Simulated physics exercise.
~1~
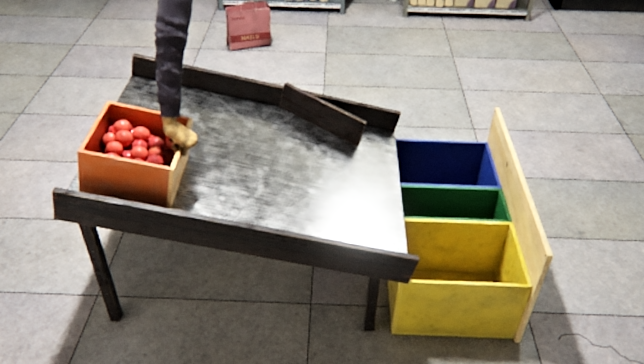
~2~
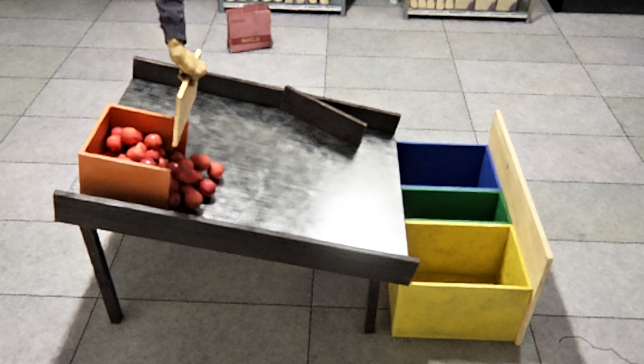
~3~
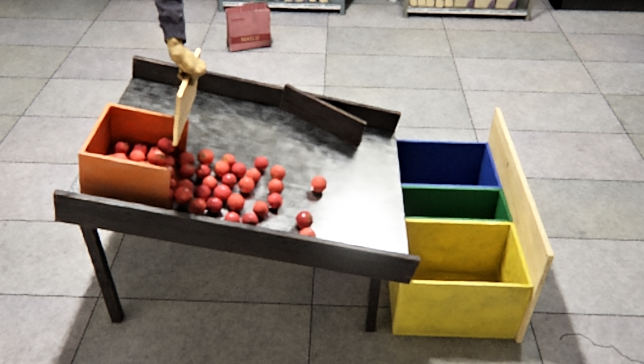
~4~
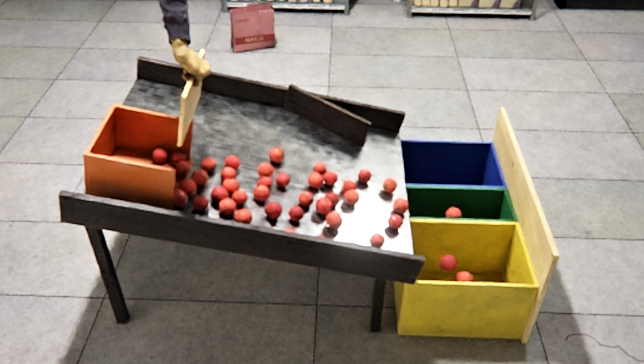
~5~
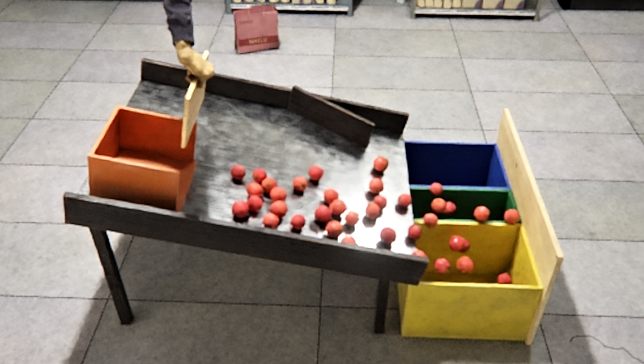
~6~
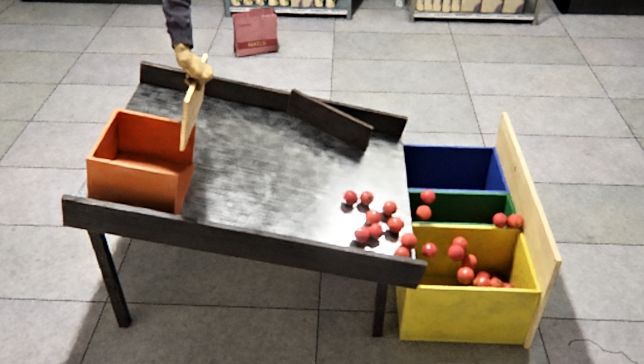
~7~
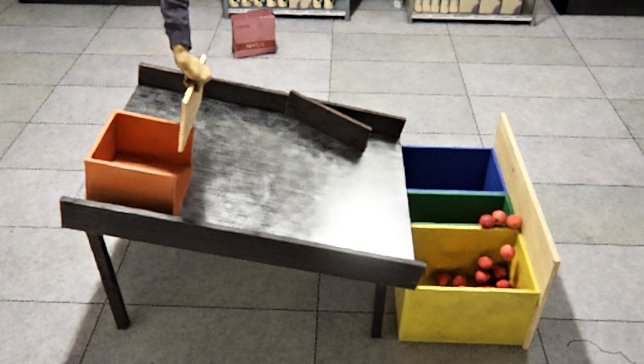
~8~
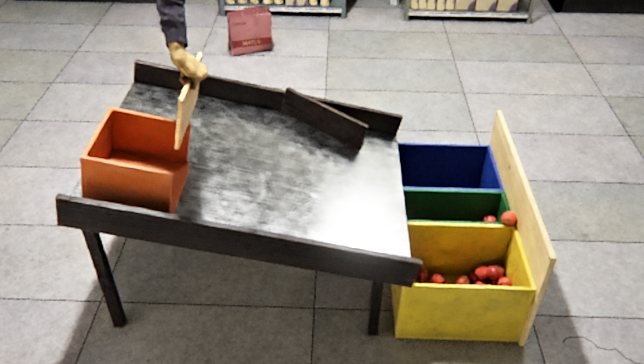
Tiled floor, hand lifting gate on orange pen, red balls rolling down dark sloping table, most landing in yellow bin, some in green.
